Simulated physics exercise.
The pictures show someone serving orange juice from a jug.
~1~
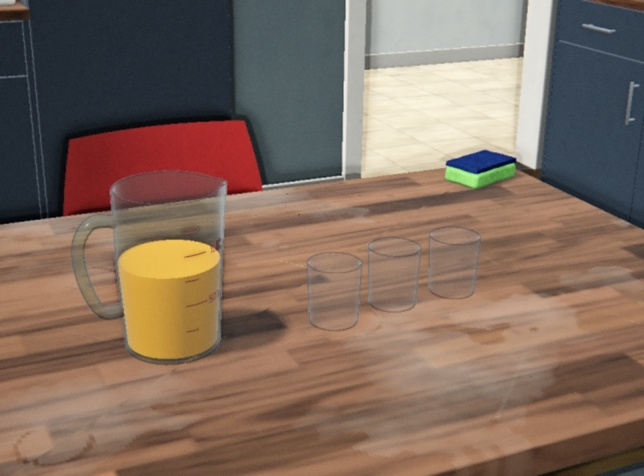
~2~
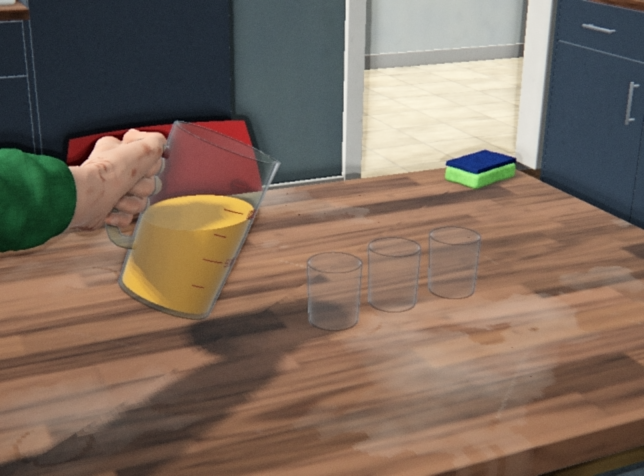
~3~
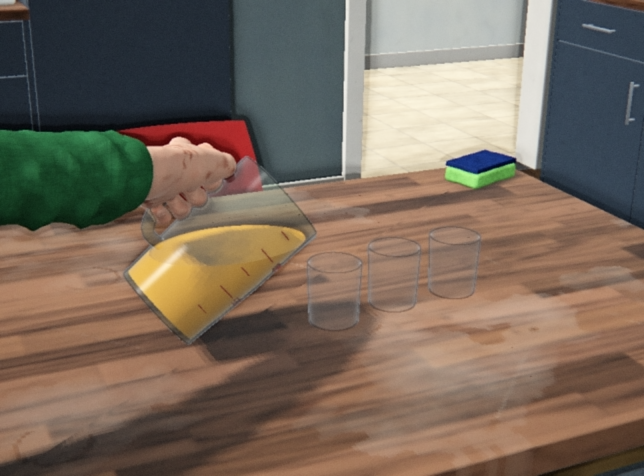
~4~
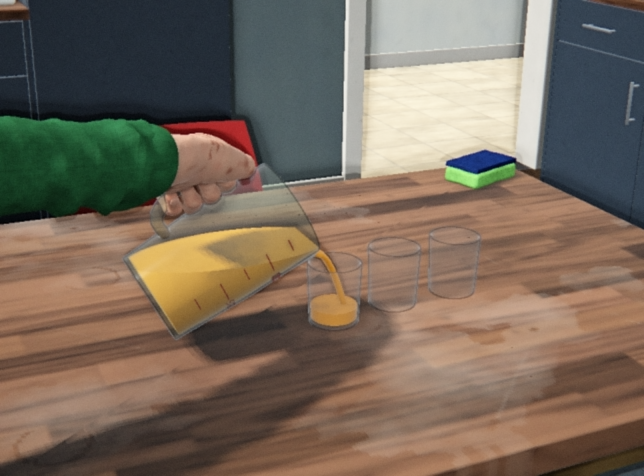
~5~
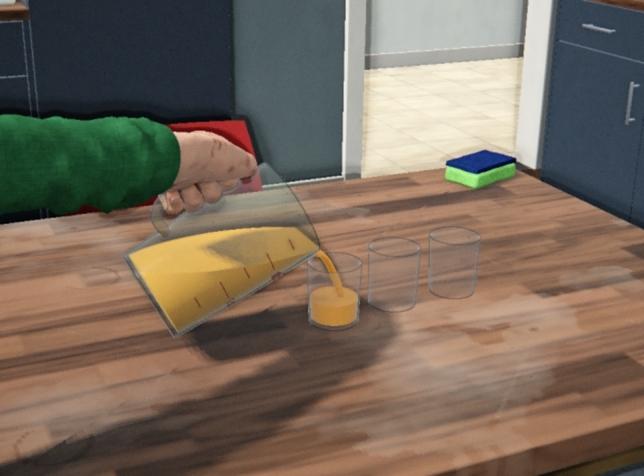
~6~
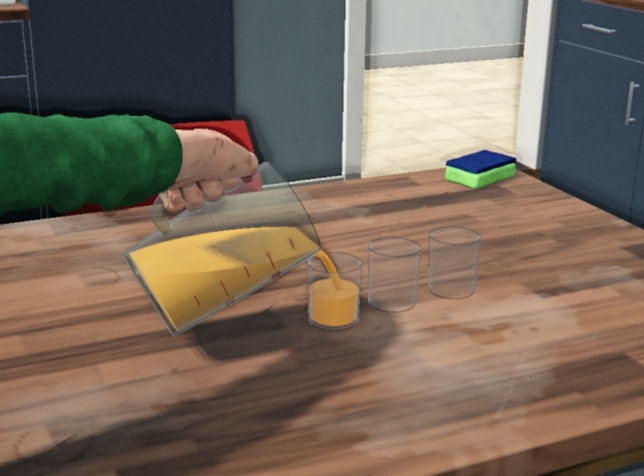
Hand in a green sleeve lifting a jug of orange juice, tilting it right and pouring into the nearest of three small glasses.
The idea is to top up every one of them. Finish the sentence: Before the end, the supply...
Before the end, the supply is still there.
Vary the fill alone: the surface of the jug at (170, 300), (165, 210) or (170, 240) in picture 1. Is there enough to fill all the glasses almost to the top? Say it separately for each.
In order: Insufficient, sufficient, sufficient.
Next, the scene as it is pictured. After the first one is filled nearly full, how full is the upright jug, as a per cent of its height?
My estimate is close to 45 in a hundred.
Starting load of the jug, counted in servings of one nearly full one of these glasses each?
Estimate: Close to 5.5.
Next, the first is about three quarters full.
After that, the first is done and the jug has about three quarters of its load.
Finally, all three are full and about half of the orange juice is over.
